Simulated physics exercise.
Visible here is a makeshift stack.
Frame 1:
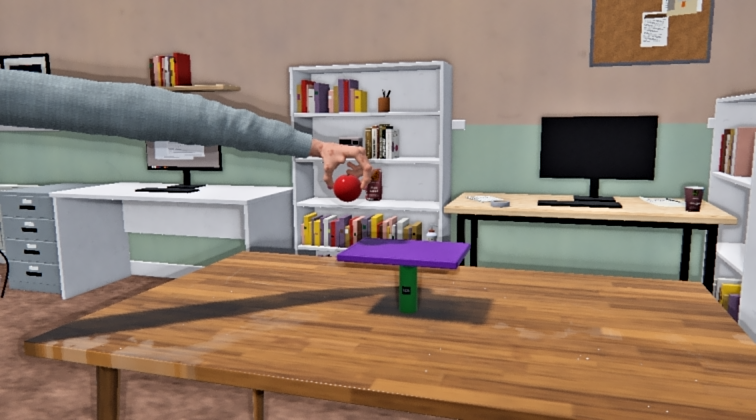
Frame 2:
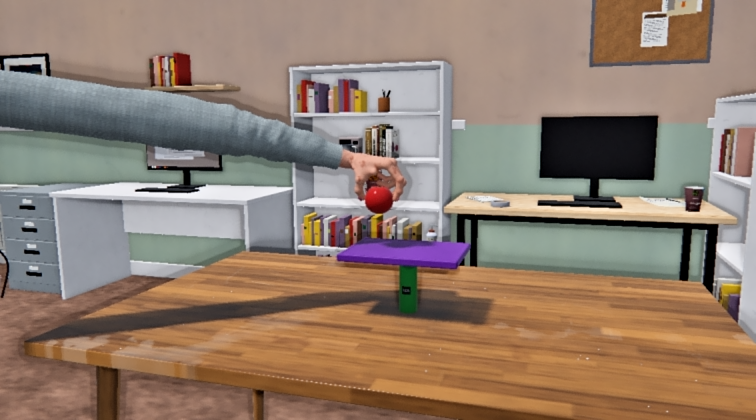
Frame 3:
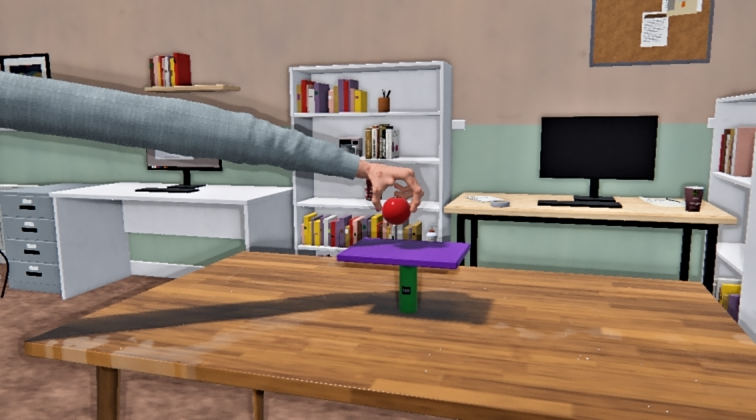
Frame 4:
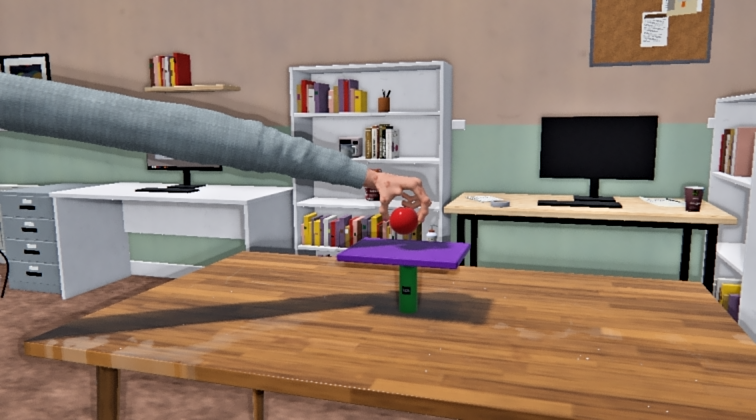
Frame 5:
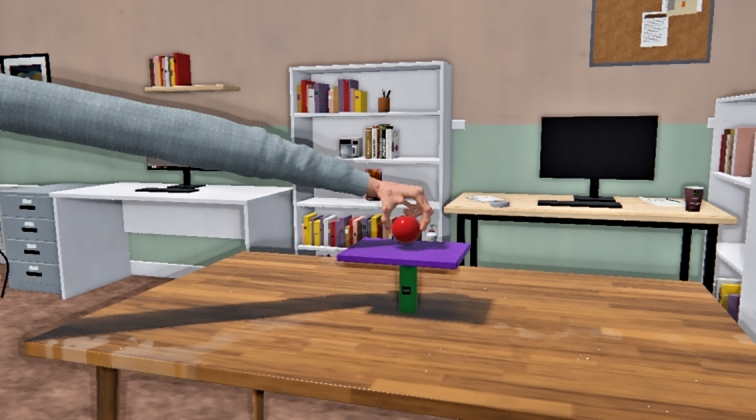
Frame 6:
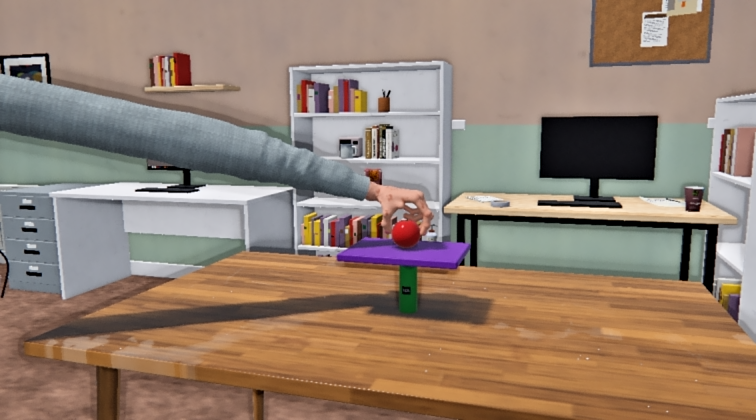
A hand lowers a red tomato rightward onto a purple board atop a green shaker.
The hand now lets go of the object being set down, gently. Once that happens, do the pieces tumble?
No. Basically, the build is sound there.
Then, 0.20 s past the last view, nothing moves.
Then, 0.50 s past the last view, red tomato resting near (406, 234).
Finally, all 3 still in place. Final places as the last picture's camera would see them, red tomato near (406, 234). The stack keeps its balance.
